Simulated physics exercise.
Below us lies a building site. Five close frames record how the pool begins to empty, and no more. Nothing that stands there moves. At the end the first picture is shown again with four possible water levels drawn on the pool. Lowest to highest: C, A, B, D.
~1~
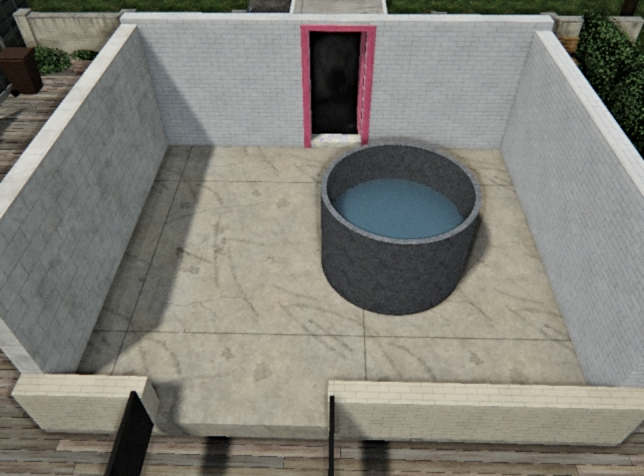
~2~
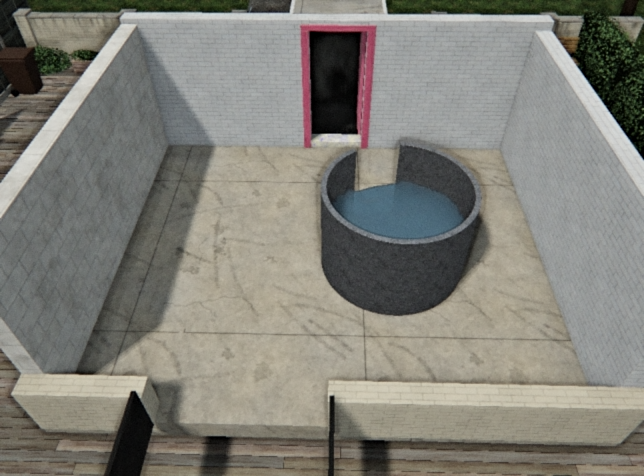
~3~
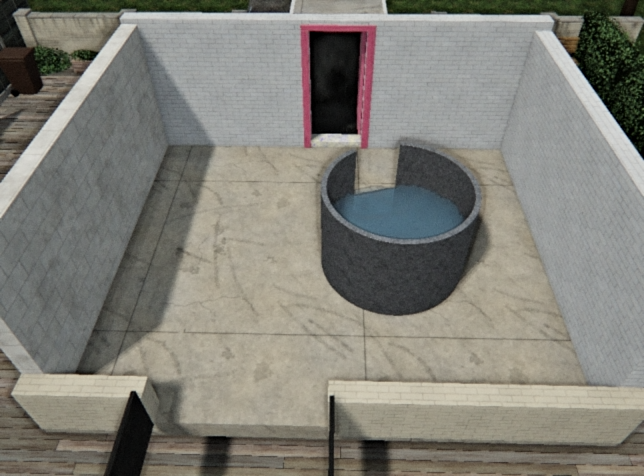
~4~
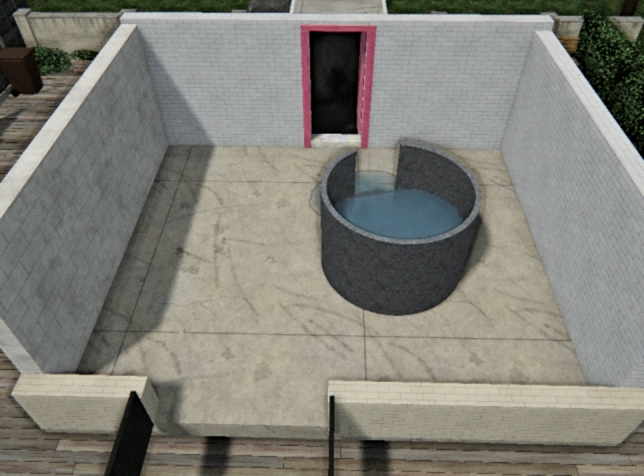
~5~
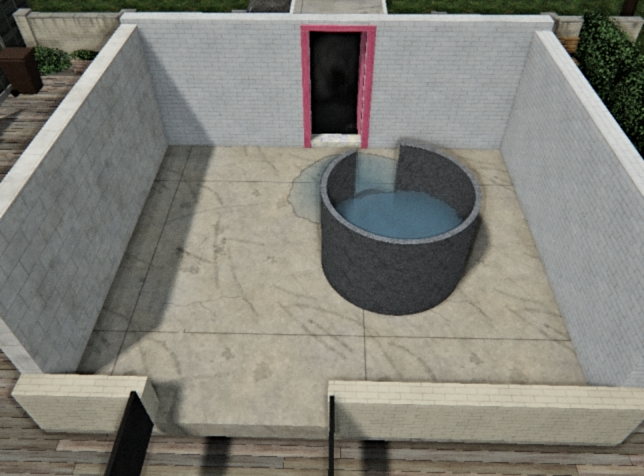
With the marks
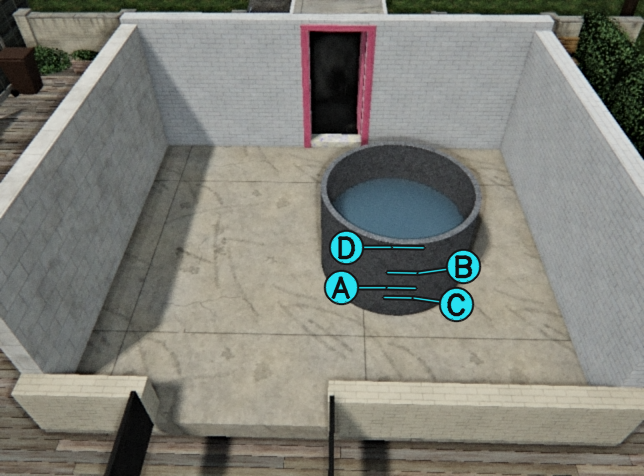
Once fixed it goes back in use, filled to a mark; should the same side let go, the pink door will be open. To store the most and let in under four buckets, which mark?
C is the one.
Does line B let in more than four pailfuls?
Yes.
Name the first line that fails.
Here it is line A.
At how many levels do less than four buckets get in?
One.
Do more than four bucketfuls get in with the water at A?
Yes, it does.
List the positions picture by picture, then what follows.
Water in the pool at rest, its middle at (396, 220); foot of the pink doorway at (336, 147); open gate at (237, 376), in the first frame.
Water covers 1 % of the ground, its front hidden from here, in the second frame.
Water covers 2 % of the ground, its front hidden from here, in the third frame.
Water covers 6 % of the ground, its front hidden from here, in the fourth frame.
In the fifth frame, 11 % of the ground under water, visible out to (305, 182).
In cyan, A at (400, 288); B at (403, 272); C at (398, 297); D at (407, 247); from the bottom up C, A, B, D.
If A is chosen, about 8 bucketfuls get in.
If B is chosen, dozens of bucketfuls pour in.
If C is chosen, a splash gets over, under a bucket.
If D is chosen, dozens of bucketfuls pour in.
